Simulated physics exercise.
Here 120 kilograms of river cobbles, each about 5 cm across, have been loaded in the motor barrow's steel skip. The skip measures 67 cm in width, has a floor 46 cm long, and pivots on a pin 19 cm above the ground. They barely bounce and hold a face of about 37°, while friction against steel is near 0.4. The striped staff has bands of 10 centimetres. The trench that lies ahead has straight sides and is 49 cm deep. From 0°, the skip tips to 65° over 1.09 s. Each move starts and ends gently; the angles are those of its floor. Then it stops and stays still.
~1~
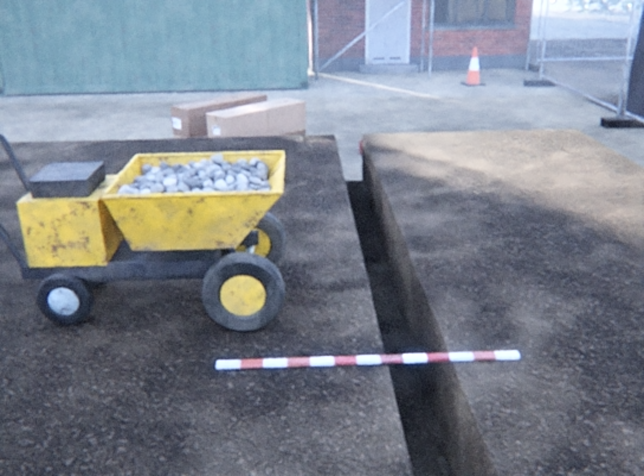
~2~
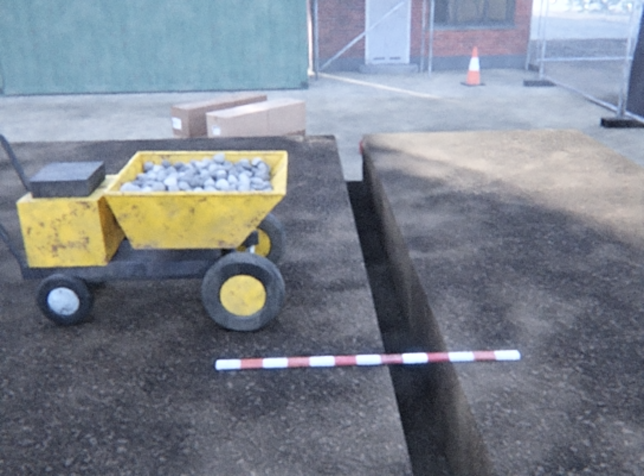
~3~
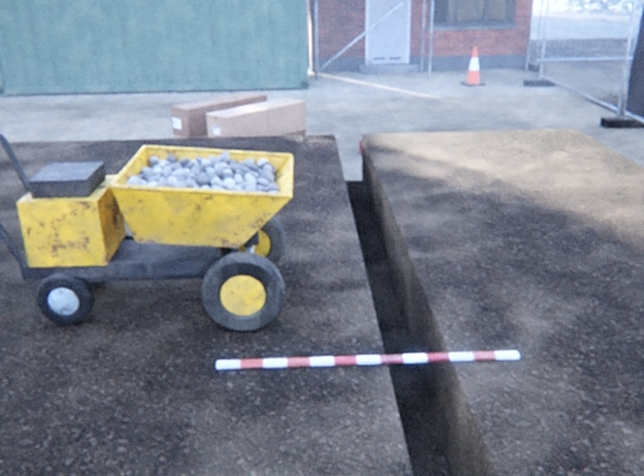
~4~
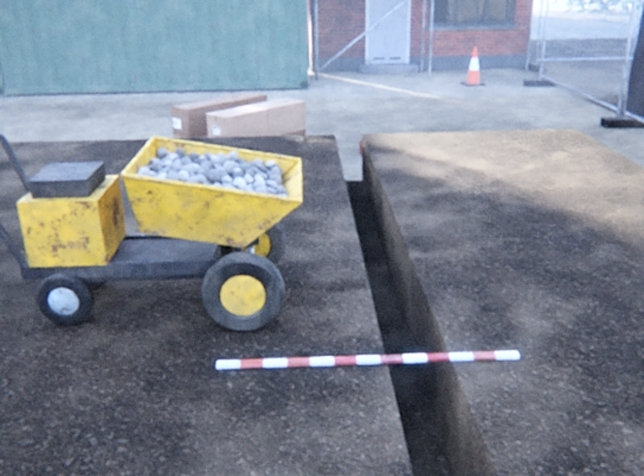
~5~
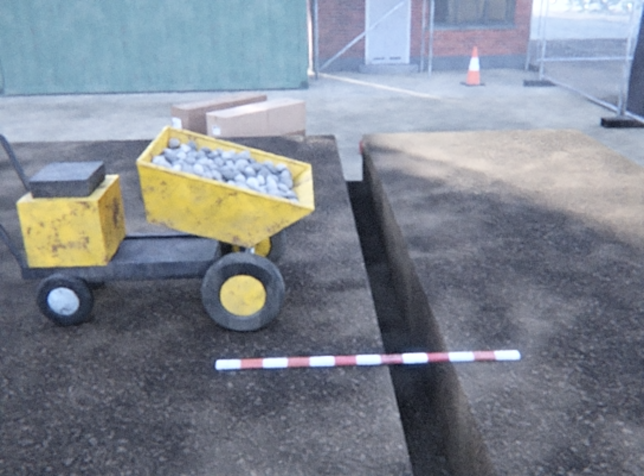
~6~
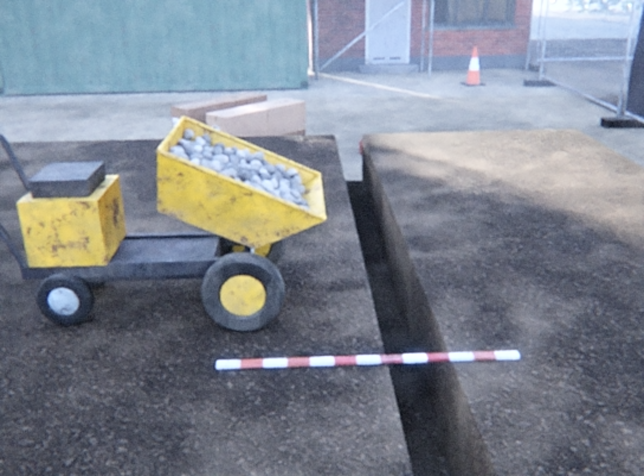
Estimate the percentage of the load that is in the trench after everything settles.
Roughly 96 per cent of the load.
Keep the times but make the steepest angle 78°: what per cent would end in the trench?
Share in trench: Approx. 90%.
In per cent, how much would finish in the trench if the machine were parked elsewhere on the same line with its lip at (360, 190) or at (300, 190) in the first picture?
First place roughly 30%, second roughly 90%.
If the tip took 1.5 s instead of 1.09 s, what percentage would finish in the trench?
That would give about 95 percent.
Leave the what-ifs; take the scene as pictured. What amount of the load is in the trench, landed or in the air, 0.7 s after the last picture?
About 25 per cent by then.
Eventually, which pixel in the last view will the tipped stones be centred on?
At about pixel (397, 357) in the last view.
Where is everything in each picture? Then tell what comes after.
In the first picture, lip at (281, 193), floor tilted 0°, highest stones at (196, 171).
In the second picture, lip at (284, 194), floor tilted 1°, highest stones at (187, 171).
In the third picture, lip at (291, 196), floor tilted 5°, highest stones at (176, 168).
In the fourth picture, the skip is at 10°, its lip at (301, 202); the top of the load is at (173, 161).
In the fifth picture, lip at (313, 209), floor tilted 17°, highest stones at (183, 154).
In the sixth picture, lip at (325, 219), floor tilted 25°, highest stones at (191, 146).
Then, 0.4 s after the last picture the floor is at 55°, 100 % in the skip; the foremost stones are at (347, 236).
Then, 0.7 s after the last picture the floor is at 65°, 71 % in the skip, 4 % short of the trench, 26 % in the trench; the foremost stones are at (424, 339).
Then, 1.1 s after the last picture the floor is at 65°, 36 % in the skip, 4 % short of the trench, 58 % in the trench, 2 % past the trench; the foremost stones are at (464, 291).
Then, 3.0 s after the last picture the floor is at 65°, 0 % in the skip, 2 % short of the trench, 96 % in the trench, 2 % past the trench; the foremost stones are at (485, 291).
